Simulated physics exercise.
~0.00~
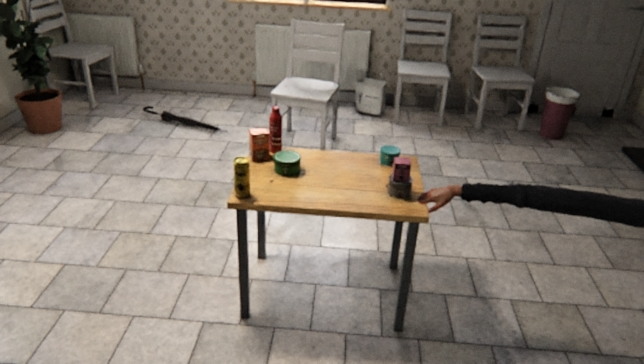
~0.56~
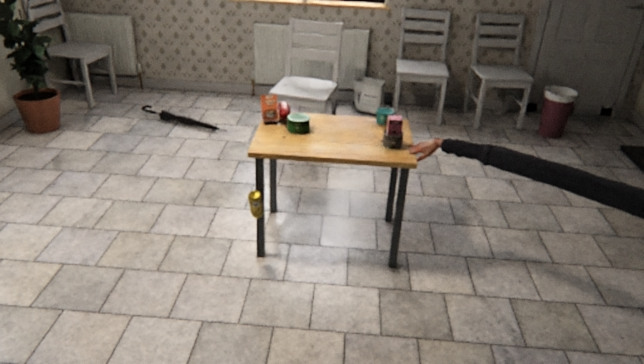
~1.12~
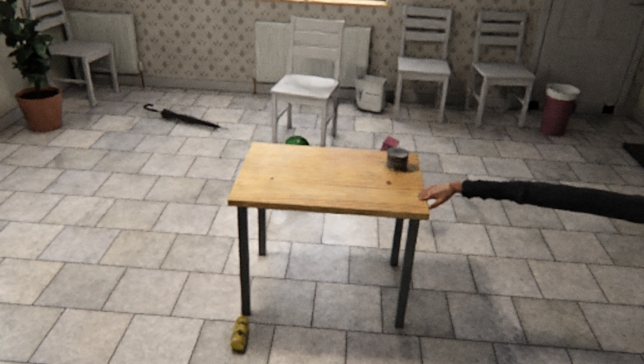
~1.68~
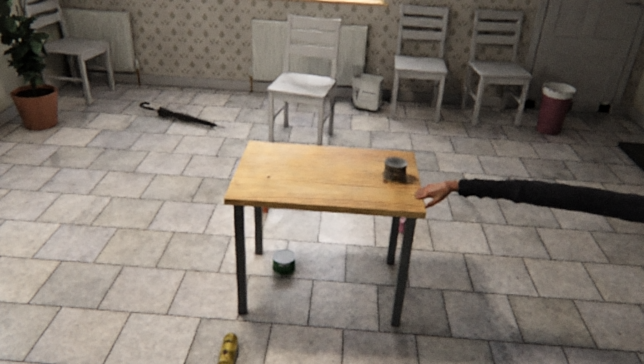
A light wooden table with metal legs, holding seven cans, tubs, cartons and a red bottle, is shoved away by a dark-sleeved arm reaching in from the right. The yellow can drops off the near left corner, while the red bottle tips over and the orange carton leans. The table is then jerked back toward us, and the other items go off the far side, the pink carton and green tub among them. The green tub comes down to the floor beneath the table, and the yellow can lies on the tiles in front. Only the grey tub remains on top, still upright near the hand.
